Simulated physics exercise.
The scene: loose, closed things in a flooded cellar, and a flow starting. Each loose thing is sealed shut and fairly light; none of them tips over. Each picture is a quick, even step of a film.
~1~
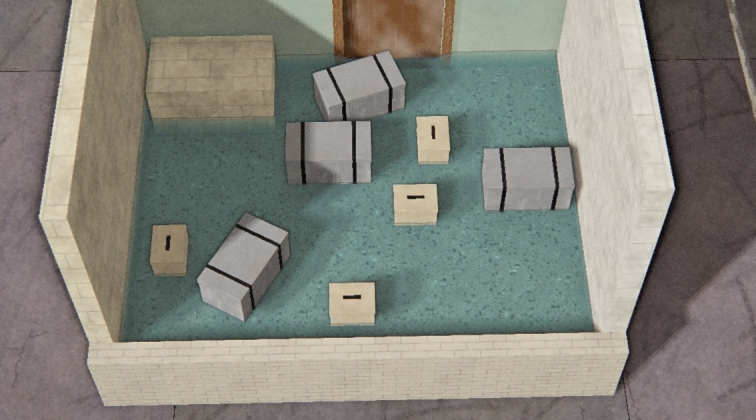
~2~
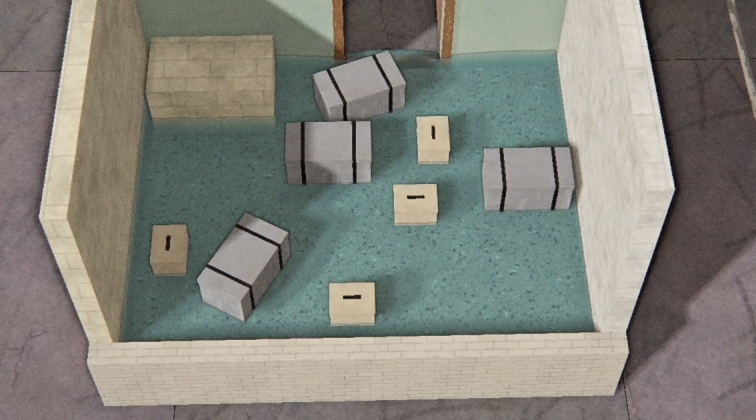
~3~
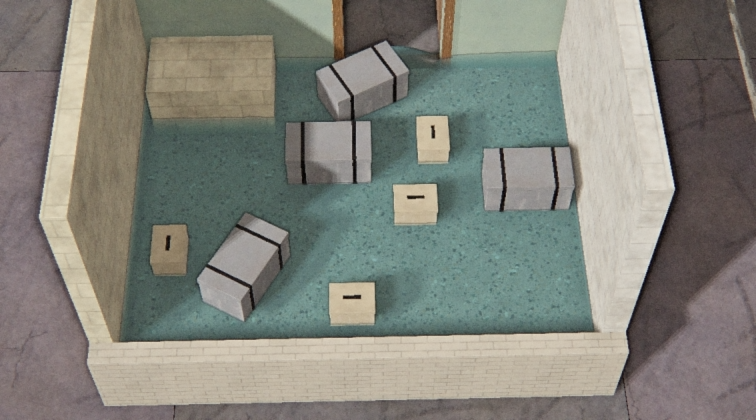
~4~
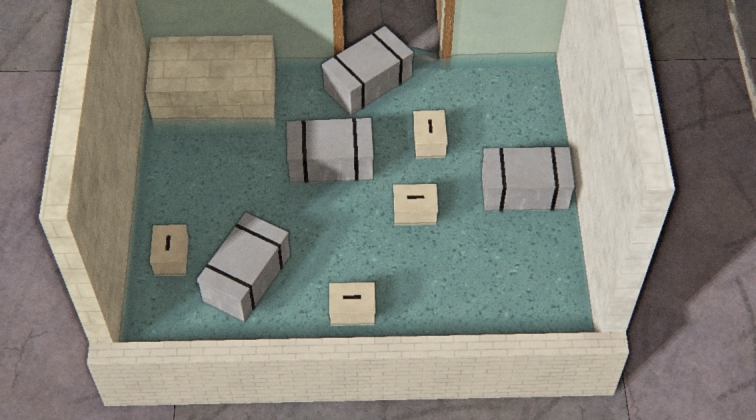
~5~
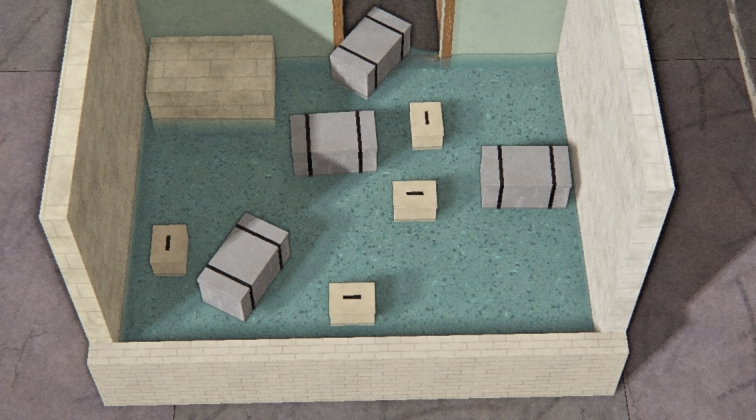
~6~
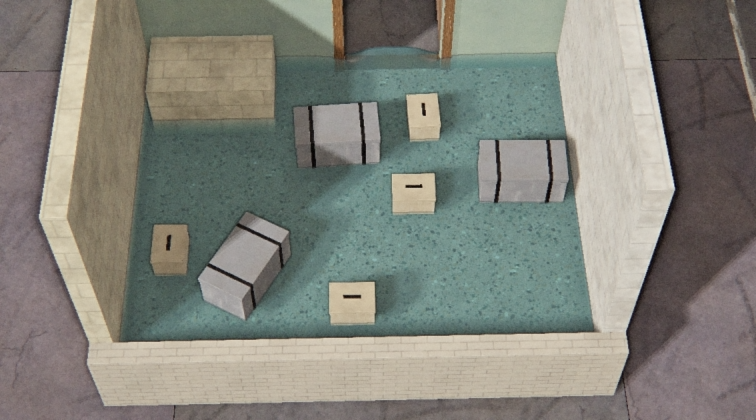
A grey trunk floats out through the opened doorway as other boxes drift slightly toward it.
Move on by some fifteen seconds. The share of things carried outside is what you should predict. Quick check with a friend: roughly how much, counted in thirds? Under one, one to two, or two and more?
The way it goes, one to two in three of the loose things get out.
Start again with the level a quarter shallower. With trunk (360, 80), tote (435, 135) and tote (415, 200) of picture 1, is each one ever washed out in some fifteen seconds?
So, in the listed order, they end up flushed out, flushed out and flushed out.
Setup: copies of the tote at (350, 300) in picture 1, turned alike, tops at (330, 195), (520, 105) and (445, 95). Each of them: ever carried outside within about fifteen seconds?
Copy by copy, in the order given: Swept away, swept away, swept away.
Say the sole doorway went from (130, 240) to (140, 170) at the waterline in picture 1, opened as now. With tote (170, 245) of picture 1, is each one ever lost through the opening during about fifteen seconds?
I'd say it exits.
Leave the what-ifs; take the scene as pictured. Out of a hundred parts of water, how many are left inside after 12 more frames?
About 72 percent.
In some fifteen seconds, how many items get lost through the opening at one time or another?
So that is 5.
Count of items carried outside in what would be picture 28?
Total: 4.
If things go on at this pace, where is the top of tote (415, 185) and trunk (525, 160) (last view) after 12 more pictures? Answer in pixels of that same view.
(417, 113) and (508, 107).
A moment on, 1 of 8 are out; 7 afloat.
Next, 3 of 8 are out; 5 afloat.
Later, 4 of 8 are out; 4 afloat.
In the end, 5 of 8 are out; 3 afloat.
